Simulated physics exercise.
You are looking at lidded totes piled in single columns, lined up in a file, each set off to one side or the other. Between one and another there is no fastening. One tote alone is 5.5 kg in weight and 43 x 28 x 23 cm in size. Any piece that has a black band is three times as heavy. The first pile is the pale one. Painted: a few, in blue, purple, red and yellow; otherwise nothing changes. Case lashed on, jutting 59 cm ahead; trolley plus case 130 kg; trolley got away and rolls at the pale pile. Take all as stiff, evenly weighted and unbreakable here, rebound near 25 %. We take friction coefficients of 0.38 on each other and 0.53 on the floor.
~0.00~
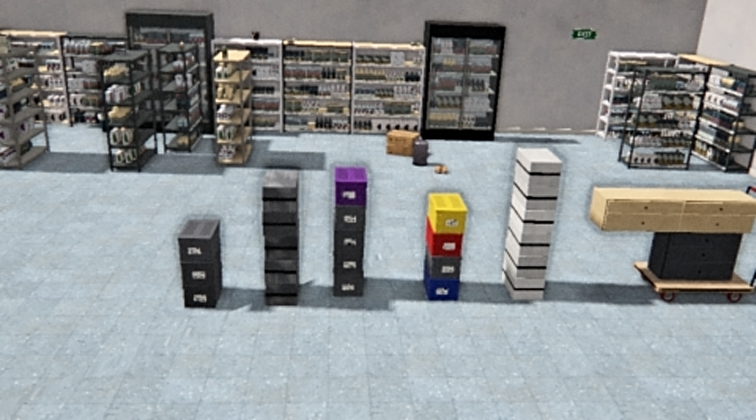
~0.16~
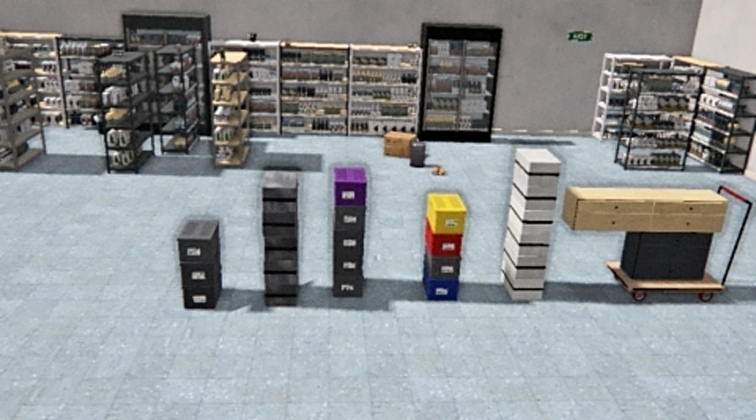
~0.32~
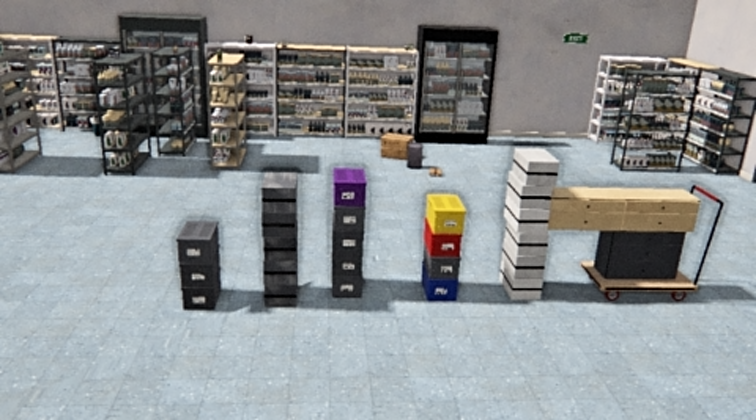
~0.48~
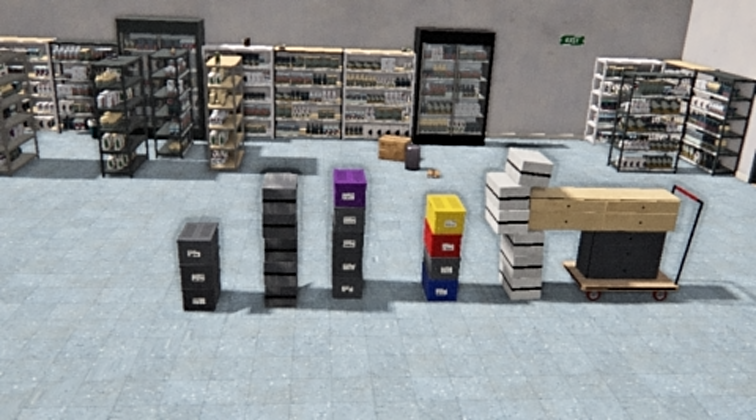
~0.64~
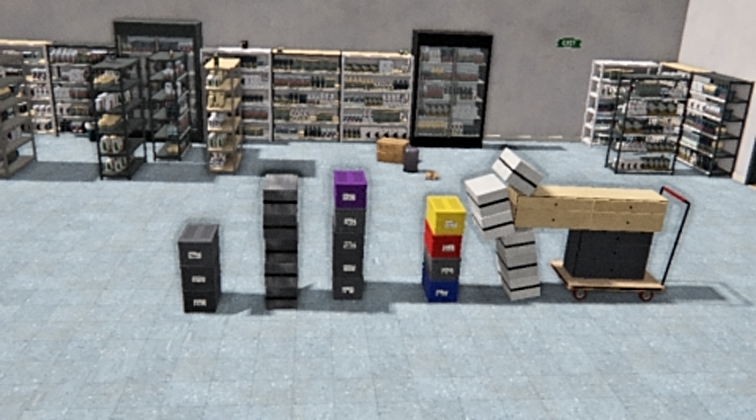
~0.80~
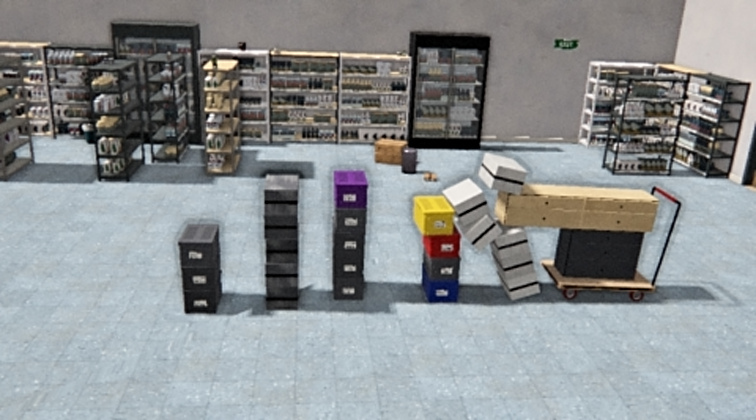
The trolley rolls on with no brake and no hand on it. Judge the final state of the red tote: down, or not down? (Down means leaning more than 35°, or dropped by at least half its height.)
Down.
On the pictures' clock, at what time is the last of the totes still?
Around 2.0 s.
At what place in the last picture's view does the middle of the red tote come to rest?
Look around pixel (401, 262) in the last frame.
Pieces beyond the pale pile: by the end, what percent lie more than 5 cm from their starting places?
I get 35 %.
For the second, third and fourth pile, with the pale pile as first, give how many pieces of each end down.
Counting pieces, the second pile has 3, the third 0 and the fourth 0.
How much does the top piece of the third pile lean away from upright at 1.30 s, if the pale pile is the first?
Measured from upright, roughly 0°.
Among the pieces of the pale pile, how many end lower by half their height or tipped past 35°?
The answer is 5 of the pale ones.
After 0.98 s, 3 of the pale pile down; none of the 17 other totes down, 4 disturbed; red tote shifted 9 cm; yellow tote leaning 22°.
After 1.30 s, 3 of the pale pile down; 1 of the 17 other totes down; red tote leaning 26°; yellow tote on its side.
After 1.66 s, 5 of the pale pile down; 3 of the 17 other totes down; red tote leaning 27°, 13 cm lower; yellow tote on its side.
At rest (2.4 s), 5 of the pale pile down; 3 of the 17 other totes down; red tote 23 cm lower; yellow tote on its side; purple tote unmoved. As the last picture would show them, middles, red tote near (401, 262), yellow tote near (372, 288).
